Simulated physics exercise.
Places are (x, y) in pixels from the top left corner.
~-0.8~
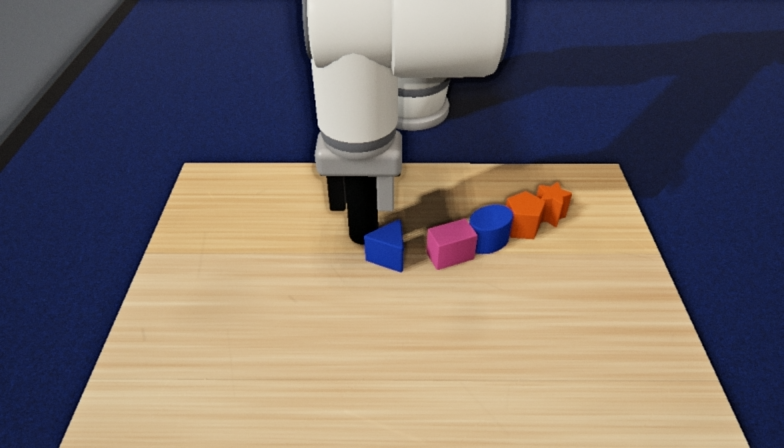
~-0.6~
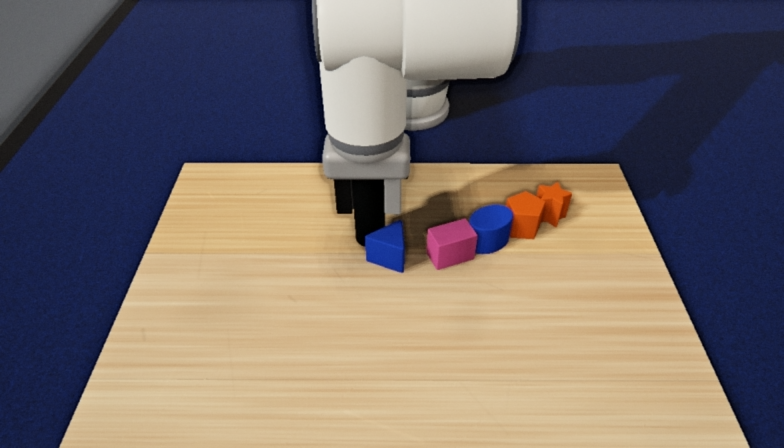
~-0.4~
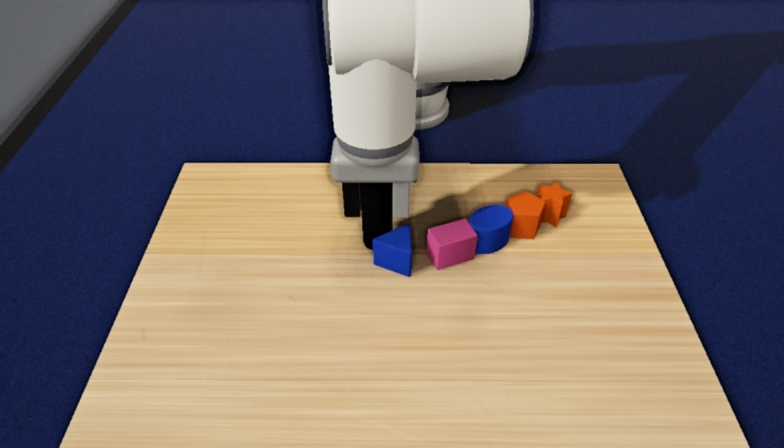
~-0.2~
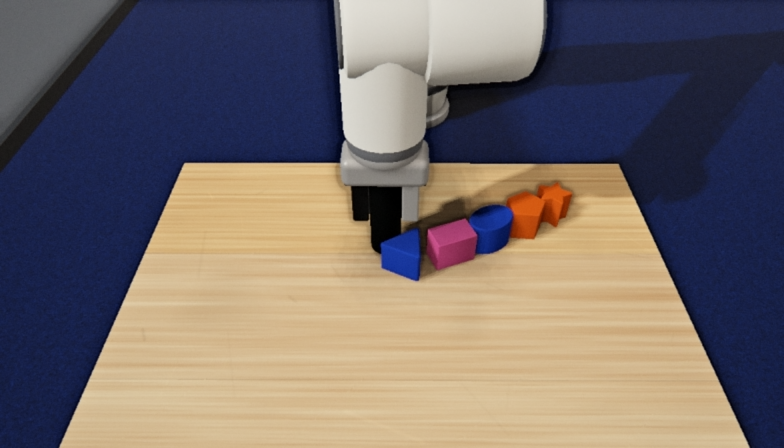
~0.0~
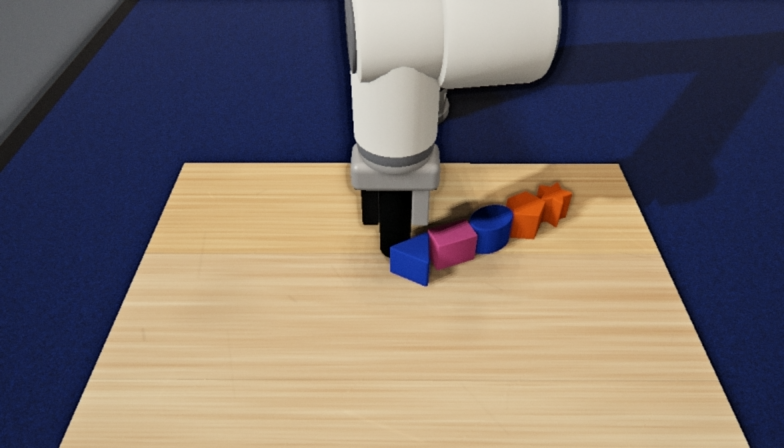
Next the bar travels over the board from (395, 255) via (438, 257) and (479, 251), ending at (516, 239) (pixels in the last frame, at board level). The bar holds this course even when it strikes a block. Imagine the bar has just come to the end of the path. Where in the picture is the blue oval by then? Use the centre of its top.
Expect it around (547, 204).
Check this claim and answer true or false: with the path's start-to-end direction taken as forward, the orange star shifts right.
The claim does not hold.
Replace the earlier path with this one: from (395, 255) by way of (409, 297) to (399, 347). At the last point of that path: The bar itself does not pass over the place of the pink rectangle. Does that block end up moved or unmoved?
In the end it has not been moved.
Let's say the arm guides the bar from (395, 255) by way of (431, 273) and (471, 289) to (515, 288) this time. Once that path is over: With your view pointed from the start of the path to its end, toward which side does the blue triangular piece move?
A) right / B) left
My pick is A.
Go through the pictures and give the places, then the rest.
Tip of the bar (364, 235), middles of tops, blue triangular piece (389, 234), pink rectangle (453, 232), blue oval (492, 216), orange pentagonal block (527, 203), orange star (555, 192), in the first picture.
Bar (370, 237), nothing pushed, in the second picture.
Bar (378, 241), blue triangular piece (397, 238), in the third picture.
Bar (386, 244), blue triangular piece (406, 242), in the fourth picture.
Bar (395, 248), blue triangular piece (415, 246), pink rectangle (453, 232), blue oval (492, 216), orange pentagonal block (527, 203), orange star (555, 192), in the fifth picture.
The first path, step by step. One third of the way, bar (439, 251); blue triangular piece (430, 256), turned 20° clockwise; pink rectangle (479, 239), turned 20° clockwise; blue oval (510, 217), turned 50° anticlockwise; orange pentagonal block (535, 201); orange star (560, 189).
Two thirds of the way, bar (481, 245); blue triangular piece (430, 256), turned 25° clockwise; pink rectangle (513, 247), turned 65° clockwise; blue oval (512, 218), turned 65° anticlockwise; orange pentagonal block (535, 201); orange star (560, 189).
At the end, bar (517, 232); blue triangular piece (430, 256), turned 25° clockwise; pink rectangle (518, 247), turned 80° clockwise; blue oval (547, 204), turned 70° anticlockwise; orange pentagonal block (561, 185), turned 30° anticlockwise; orange star (579, 174), turned 35° clockwise.
